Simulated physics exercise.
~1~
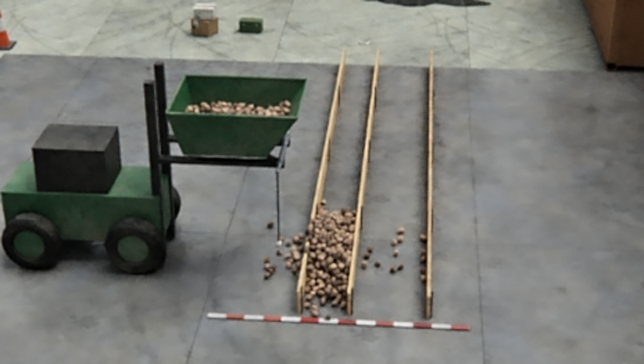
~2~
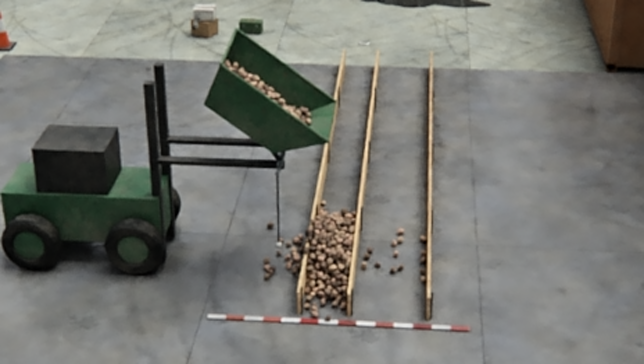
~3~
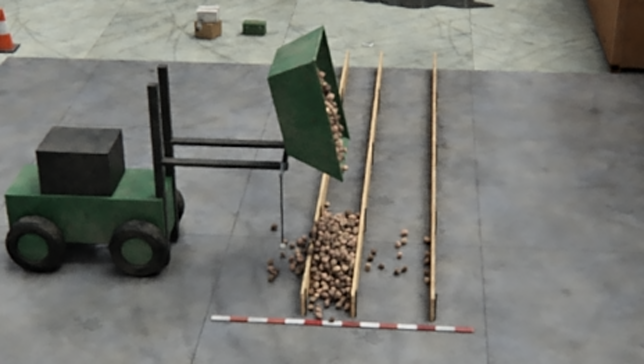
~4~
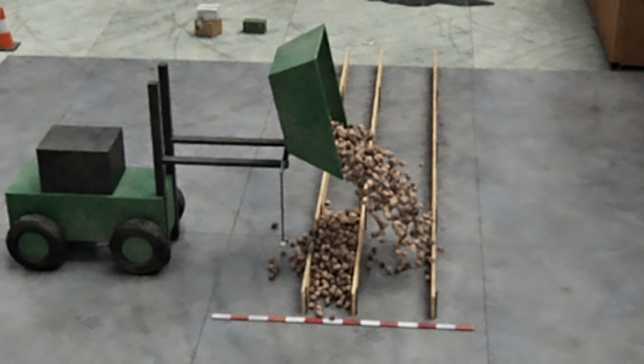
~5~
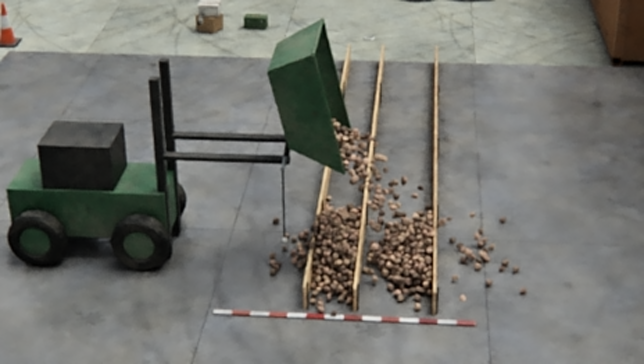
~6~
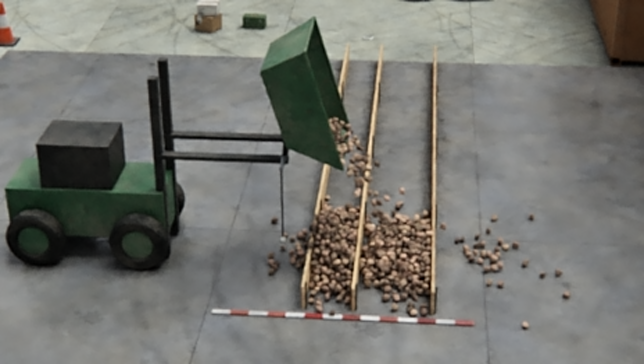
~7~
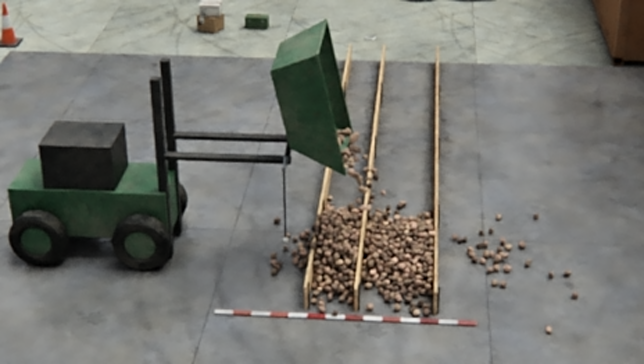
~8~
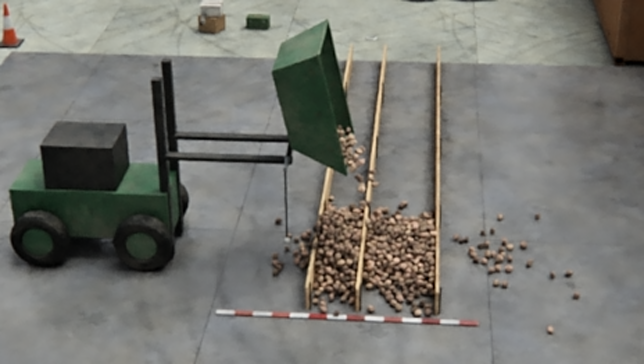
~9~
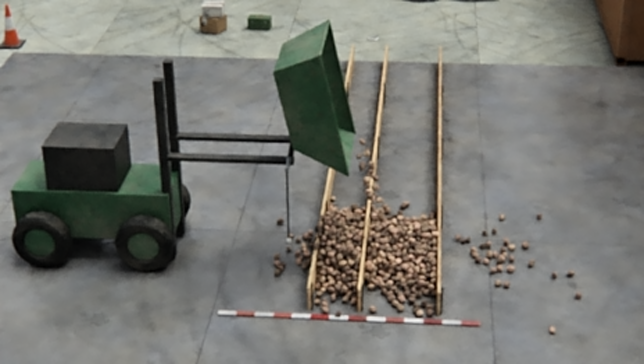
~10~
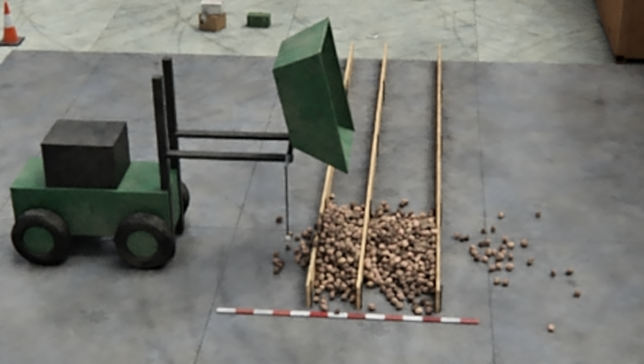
Green forklift tipping its raised skip to the right, pouring brown stones between wooden planks until empty, a few scattering beyond.
